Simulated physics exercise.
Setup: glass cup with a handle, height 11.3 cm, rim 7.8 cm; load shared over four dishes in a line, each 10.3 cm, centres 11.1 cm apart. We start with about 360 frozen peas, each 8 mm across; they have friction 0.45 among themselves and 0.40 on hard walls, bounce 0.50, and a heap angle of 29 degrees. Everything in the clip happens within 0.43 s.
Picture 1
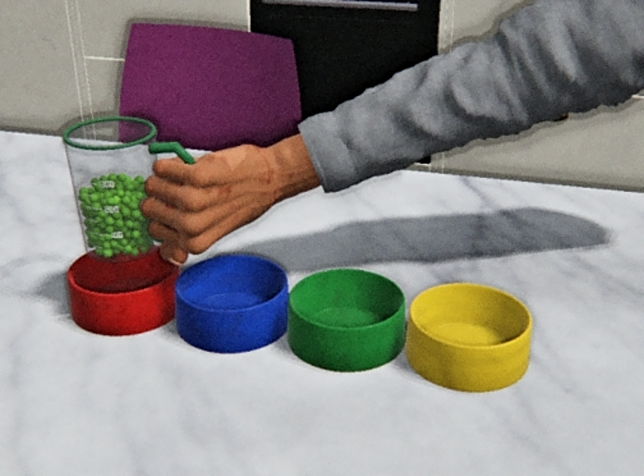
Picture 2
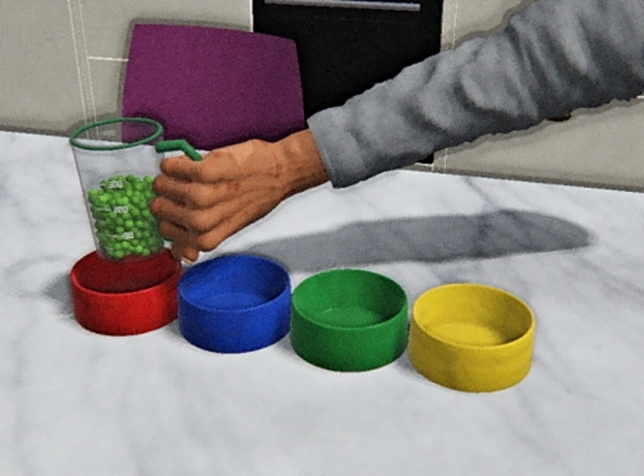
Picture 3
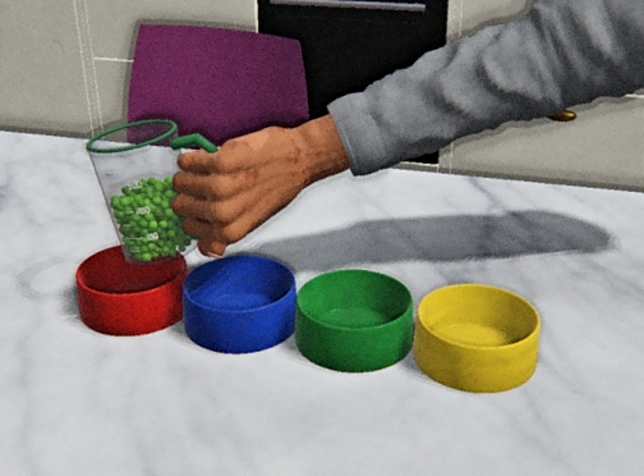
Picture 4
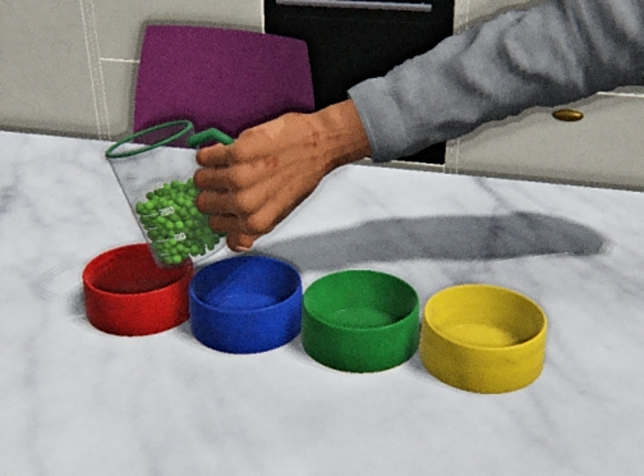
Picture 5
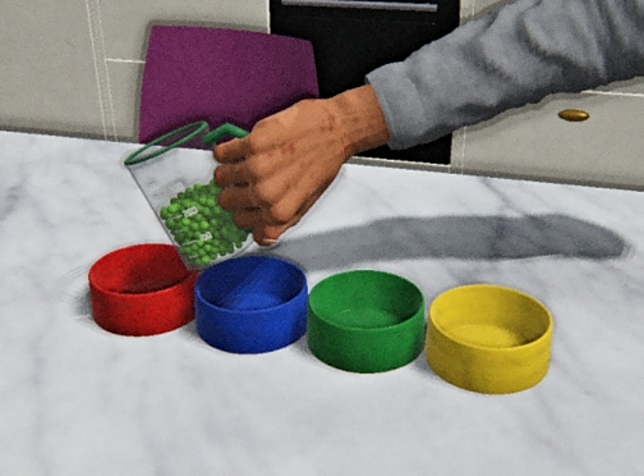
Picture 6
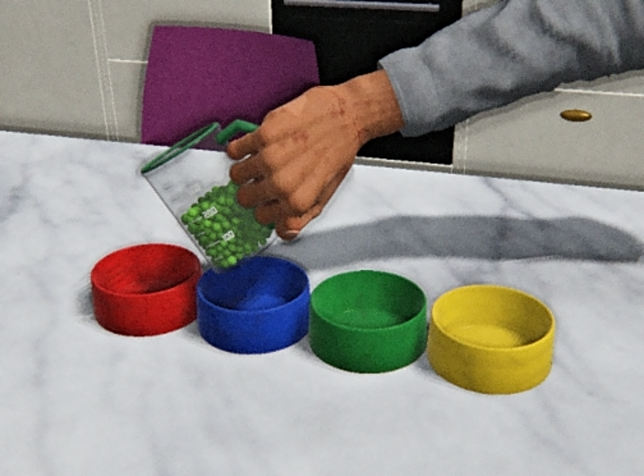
A hand in a grey sleeve reaches in from the right, seen from slightly above, gripping a clear cup with a green rim and handle, over a white marble counter. The cup holds green peas above four round dishes in a row, red, blue, green and yellow, with a purple board behind. The hand moves the cup rightward from the red dish toward the blue while steadily tilting it, and the view shifts slightly left.
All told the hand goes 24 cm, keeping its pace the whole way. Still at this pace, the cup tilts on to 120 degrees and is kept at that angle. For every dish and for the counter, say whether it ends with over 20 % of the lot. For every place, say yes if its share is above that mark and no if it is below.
Red: No, blue: No, green: Yes, yellow: No, counter: No.
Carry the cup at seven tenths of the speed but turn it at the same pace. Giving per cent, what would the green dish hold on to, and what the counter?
Shares - green 30, counter 10.
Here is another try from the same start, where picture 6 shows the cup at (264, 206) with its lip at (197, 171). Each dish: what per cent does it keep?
Kept per dish: Red = 0, blue = 10, green = 80, yellow = 0.
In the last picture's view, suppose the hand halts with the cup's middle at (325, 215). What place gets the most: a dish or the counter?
Result: Largest portion at blue.
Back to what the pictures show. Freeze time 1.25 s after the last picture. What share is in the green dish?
I'd say around 60 per cent.
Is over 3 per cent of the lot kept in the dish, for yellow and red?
For yellow, it does not, for red, it does not.
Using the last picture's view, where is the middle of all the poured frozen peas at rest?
When it all comes to rest, the middle is near (345, 320).
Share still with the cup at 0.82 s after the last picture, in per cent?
Roughly 100 in a hundred.
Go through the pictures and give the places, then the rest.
The first picture shows cup at (117, 191), tilt 0 degrees, lip at (71, 129), moved 0.0 cm; middle of the pieces at (125, 215); red dish at (124, 268); blue dish at (232, 282); green dish at (347, 298); yellow dish at (470, 314).
The second picture shows cup at (126, 192), tilt 3 degrees, lip at (77, 132), moved 0.6 cm; middle of the pieces at (135, 216).
The third picture shows cup at (148, 194), tilt 10 degrees, lip at (94, 139), moved 2.3 cm; middle of the pieces at (159, 218).
The fourth picture shows cup at (171, 196), tilt 17 degrees, lip at (113, 147), moved 4.0 cm; middle of the pieces at (185, 219).
The fifth picture shows cup at (194, 198), tilt 24 degrees, lip at (132, 156), moved 5.7 cm; middle of the pieces at (210, 220).
The sixth picture shows cup at (214, 200), tilt 32 degrees, lip at (148, 166), moved 7.5 cm; middle of the pieces at (232, 220); red dish at (146, 269); blue dish at (253, 283); green dish at (368, 299); yellow dish at (492, 316).
Then, 0.49 s after the last picture, tilt 73 degrees; cup holds 100 %.
Then, 0.82 s after the last picture, tilt 101 degrees; cup holds 100 %.
Then, 1.25 s after the last picture, tilt 120 degrees; cup holds 25 %, blue 5 %, green 60 %.
In the end, red 0 %, blue 10 %, green 80 %, yellow 0 %, counter 15 %.
